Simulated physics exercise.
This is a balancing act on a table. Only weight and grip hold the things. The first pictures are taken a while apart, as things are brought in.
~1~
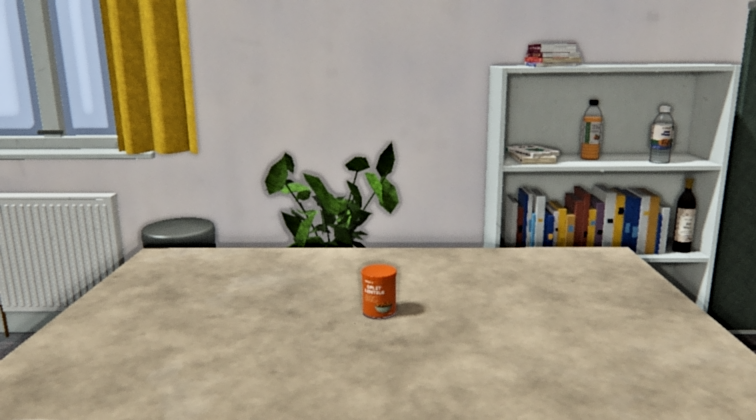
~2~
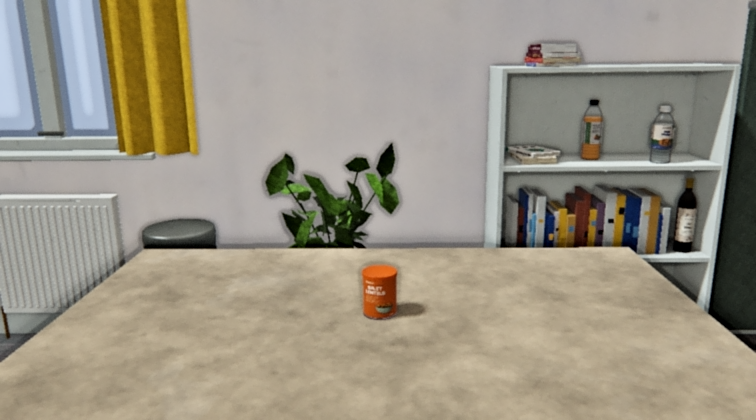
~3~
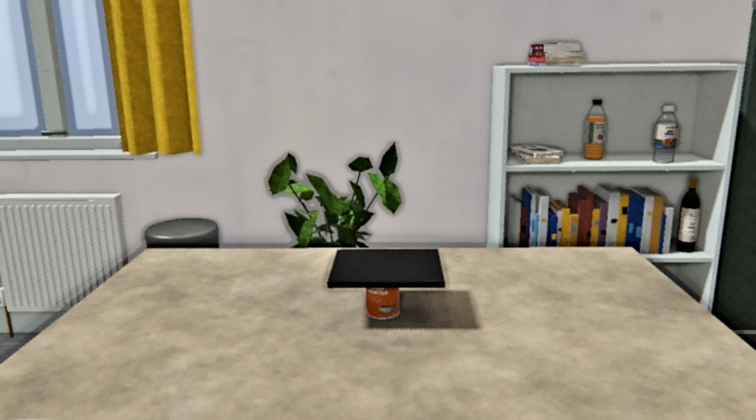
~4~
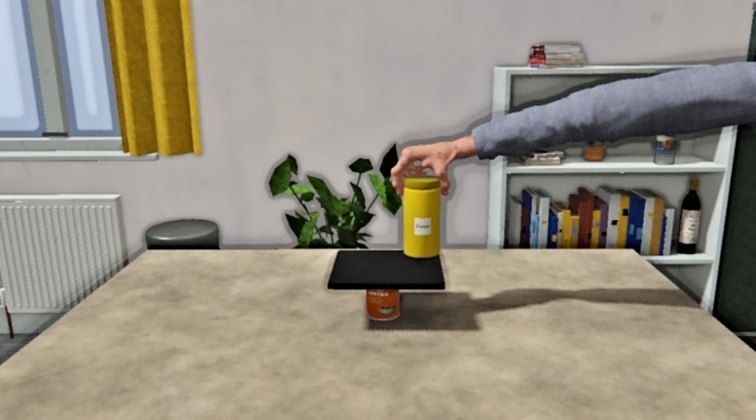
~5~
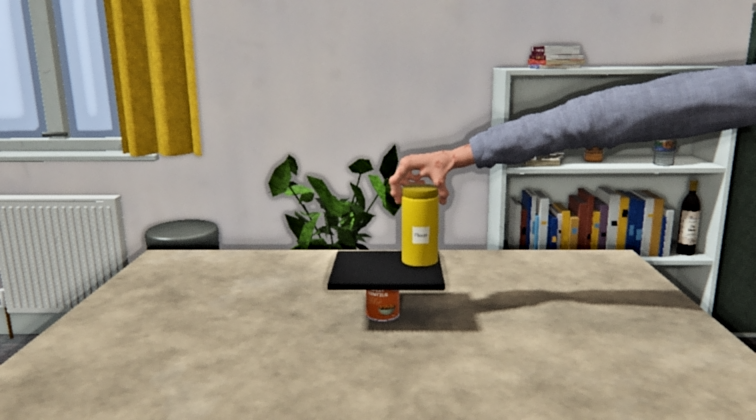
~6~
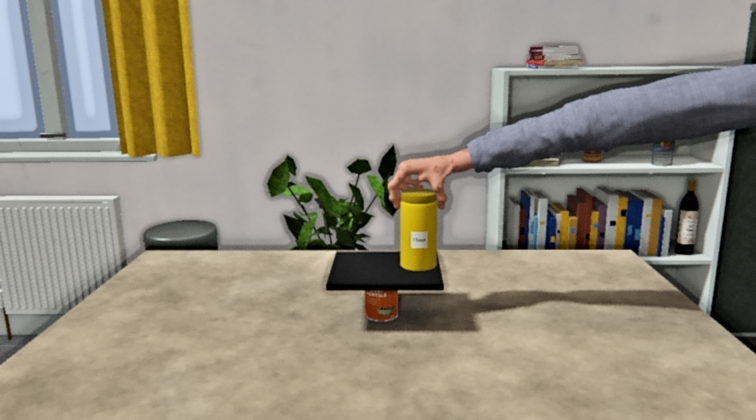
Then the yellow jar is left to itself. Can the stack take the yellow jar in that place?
The stack loses its balance.
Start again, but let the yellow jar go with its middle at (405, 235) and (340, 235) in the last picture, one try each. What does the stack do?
First, it loses its balance; second, it comes apart.
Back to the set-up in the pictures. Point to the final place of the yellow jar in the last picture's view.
Near (482, 296).
Then, 0.40 s past the last view, yellow jar now fallen; black lid rocked 62° from its first pose.
Then, 0.50 s past the last view, black lid on its side.
Then, 1.00 s past the last view, black lid rocked 50° from its first pose.
Finally, fallen, yellow jar; down or leaning hard in the stack, black lid; orange tin still in place. Final places as the last picture's camera would see them, yellow jar near (482, 296). The stack comes apart.
